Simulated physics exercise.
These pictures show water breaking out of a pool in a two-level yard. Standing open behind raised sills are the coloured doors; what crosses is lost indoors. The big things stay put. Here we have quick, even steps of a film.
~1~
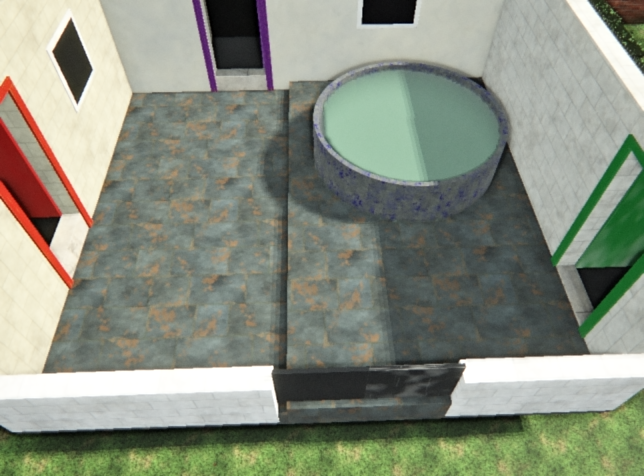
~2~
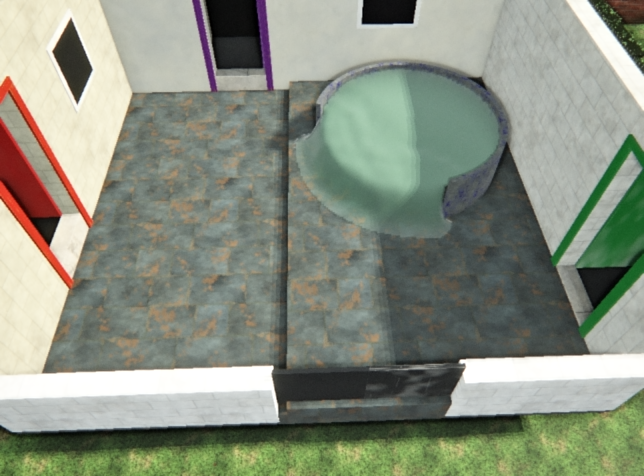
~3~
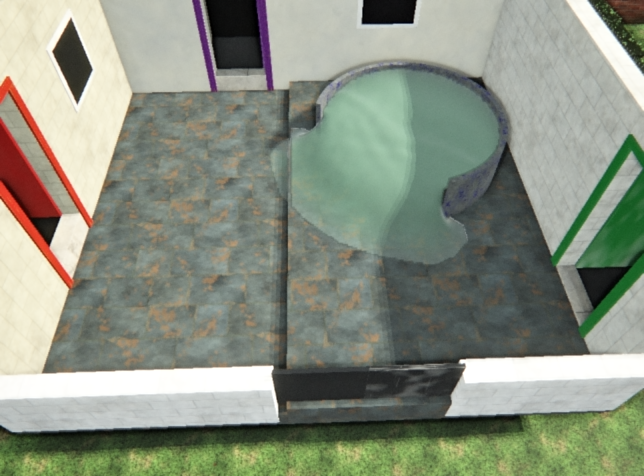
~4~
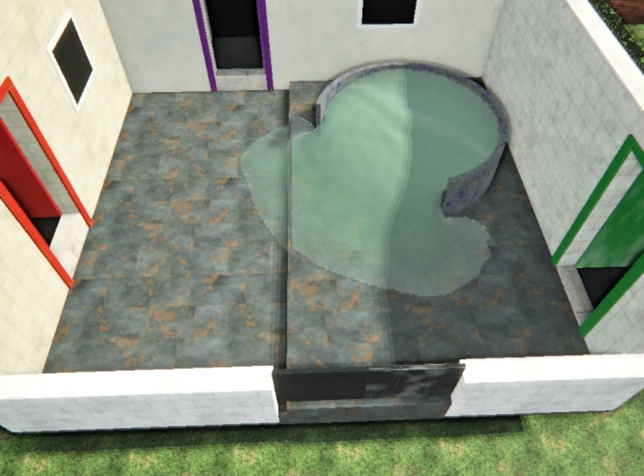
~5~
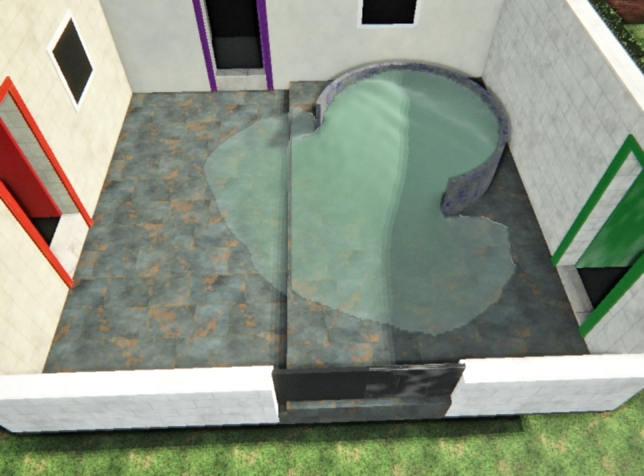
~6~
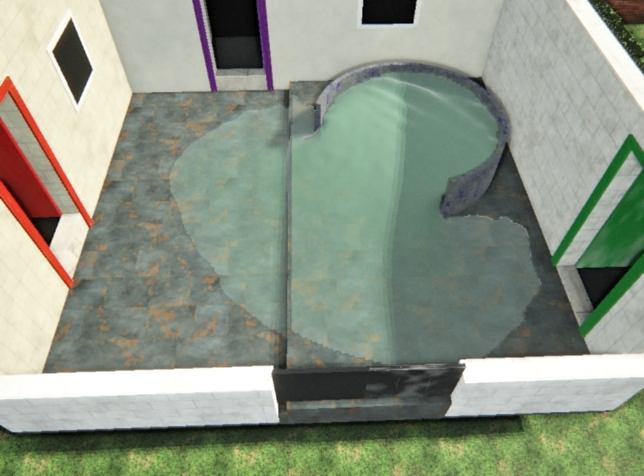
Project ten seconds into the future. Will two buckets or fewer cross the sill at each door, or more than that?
At the red door, two or fewer; at the green door, more than that; at the purple door, two or fewer.
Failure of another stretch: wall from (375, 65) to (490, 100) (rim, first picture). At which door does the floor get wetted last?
The red one comes last.
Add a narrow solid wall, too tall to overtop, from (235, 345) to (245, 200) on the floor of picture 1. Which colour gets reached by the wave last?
My choice is the purple one.
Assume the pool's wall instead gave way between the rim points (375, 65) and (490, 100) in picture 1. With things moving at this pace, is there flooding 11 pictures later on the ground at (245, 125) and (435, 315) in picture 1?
Respectively: Drenched and parched.
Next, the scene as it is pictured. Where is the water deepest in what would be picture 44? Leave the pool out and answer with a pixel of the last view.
Near (272, 91).
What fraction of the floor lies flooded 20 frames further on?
Roughly 80 percent, I'd say.
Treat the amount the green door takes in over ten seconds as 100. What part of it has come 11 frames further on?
I'd put it at about 0 per cent.
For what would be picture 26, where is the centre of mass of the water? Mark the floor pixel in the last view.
I'd say near (256, 255).
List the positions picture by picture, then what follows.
Still water in the pool at (409, 121), in the first frame.
Water pours out at (348, 188) and has run to (313, 136), in the second frame.
The front is at (295, 132), out from the gap at (348, 191), in the third frame.
Water pours out at (348, 192) and has run to (281, 130), in the fourth frame.
Water pours out at (348, 193) and has run to (492, 295), in the fifth frame.
The front is at (188, 152), out from the gap at (348, 193), in the sixth frame.
A moment on, water covers 70 % of the floor; the red door wet at the sill, nothing in, the green door wet at the sill, nothing in, the purple door wet at the sill, nothing in.
Next, water covers 70 % of the floor; the red door wet at the sill, nothing in, the green door wet at the sill, nothing in, the purple door wet at the sill, nothing in.
Then, water covers 80 % of the floor; the red door wet at the sill, nothing in, the green door under two buckets in, the purple door wet at the sill, nothing in.
Later, water covers 90 % of the floor; the red door under two buckets in, the green door over two buckets in, the purple door wet at the sill, nothing in.
In the end, water covers 95 % of the floor; the red door under two buckets in, the green door far over two buckets in, the purple door under two buckets in.
